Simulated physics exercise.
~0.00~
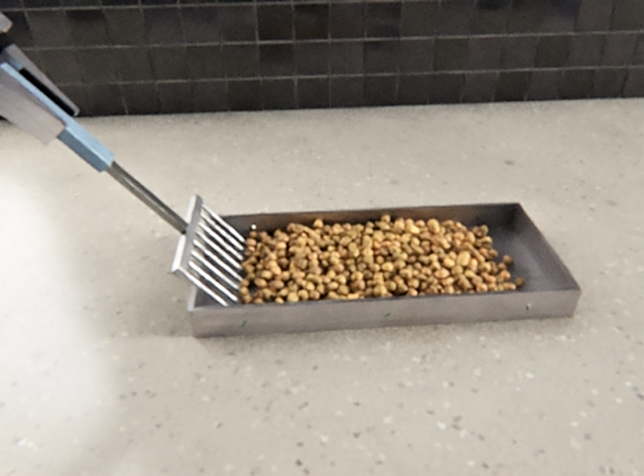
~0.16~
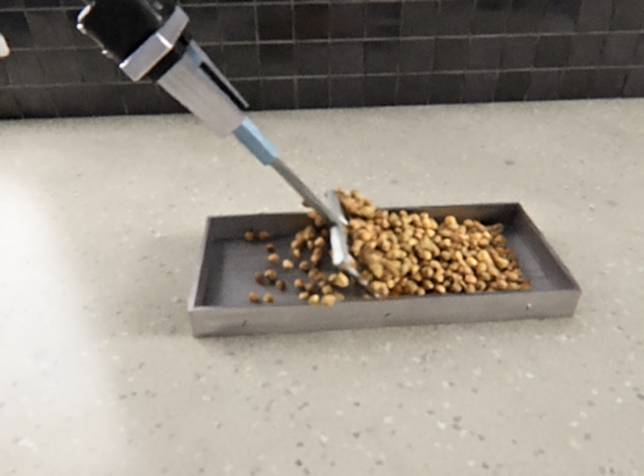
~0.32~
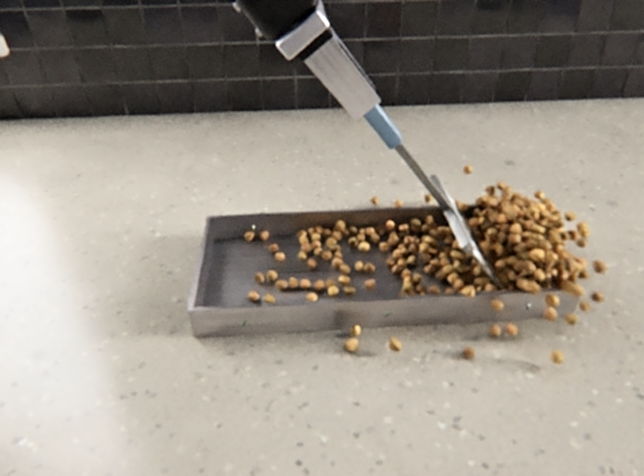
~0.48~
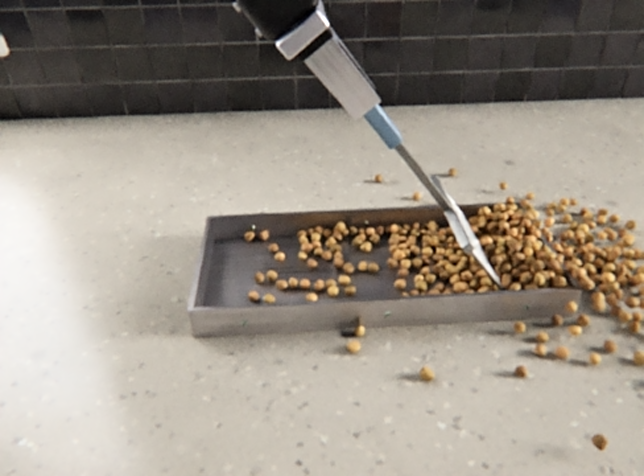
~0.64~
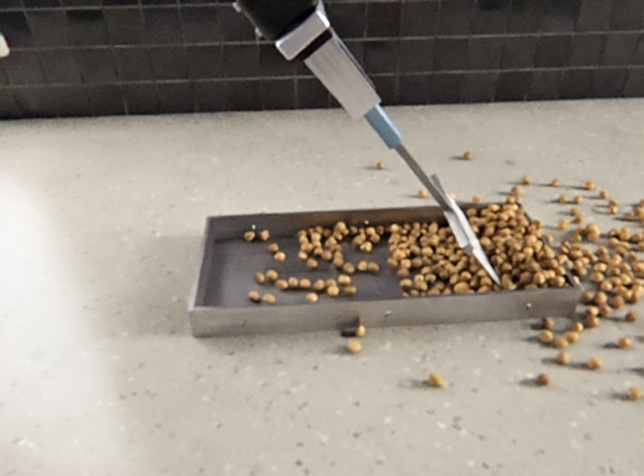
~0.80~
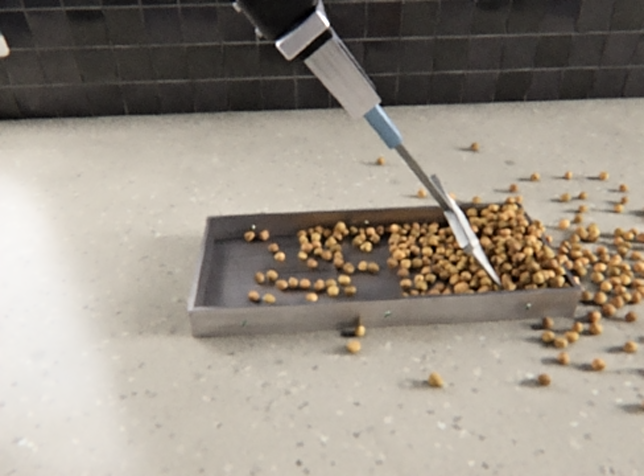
On a pale speckled countertop before a dark tiled wall, a robot arm holds a metal rake at the left end of a shallow tin of dried chickpeas. The rake sweeps right, bunching the chickpeas into a steeper heap and leaving a few scattered behind it. It pushes on toward the right end, where the heap rises above the rim and begins to spill over. The rake then stops, while chickpeas pour over the end and scatter across the counter. Finally they settle, with many strewn to the right and most still in the tin.
